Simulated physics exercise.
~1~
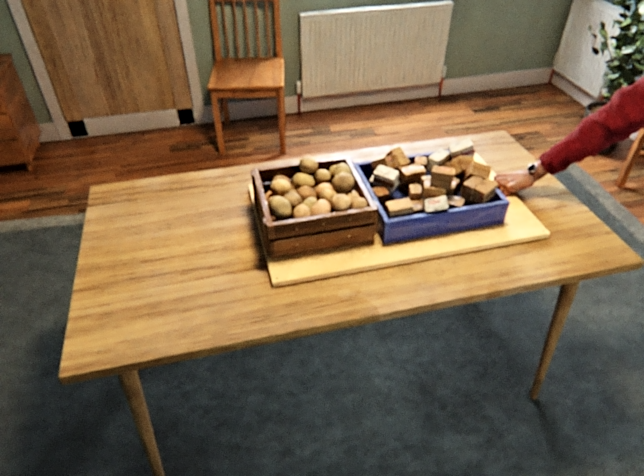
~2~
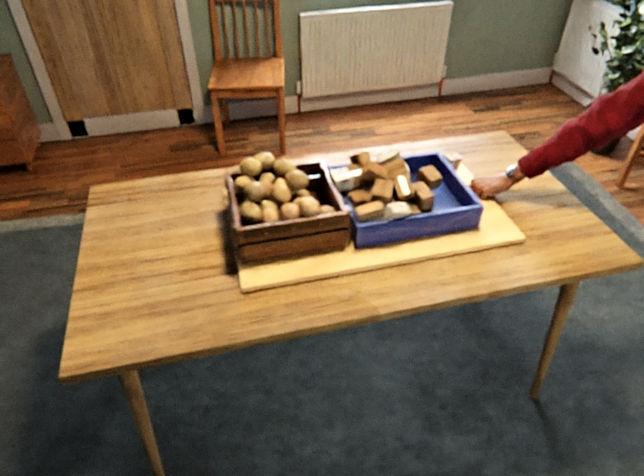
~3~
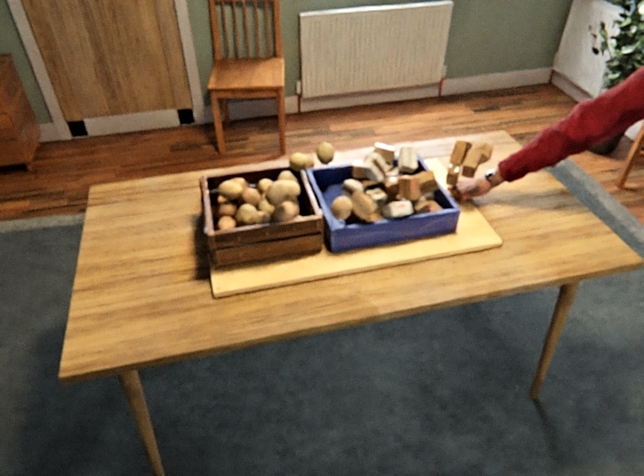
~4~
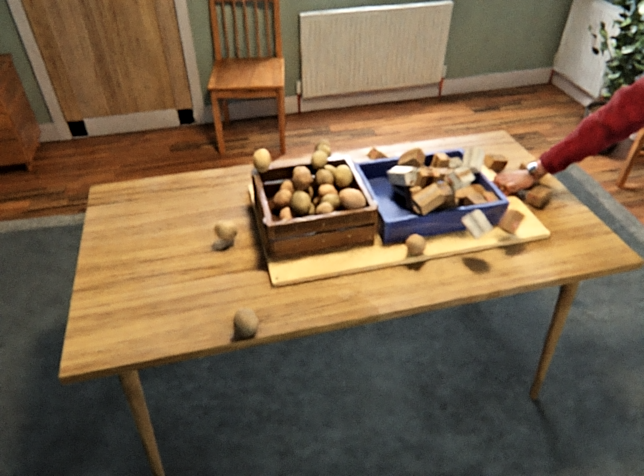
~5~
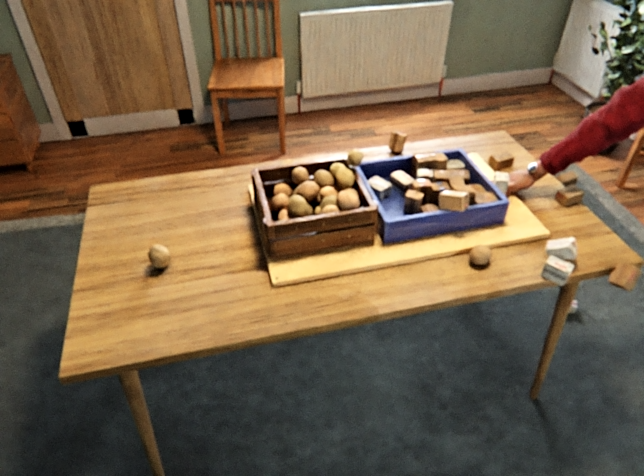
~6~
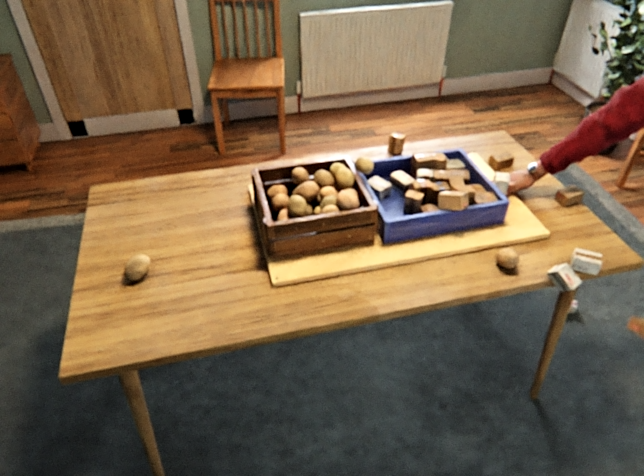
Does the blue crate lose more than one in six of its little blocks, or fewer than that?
It loses more than one in six of them. Several blocks end up scattered on the table around the crate, and some go over the right end.
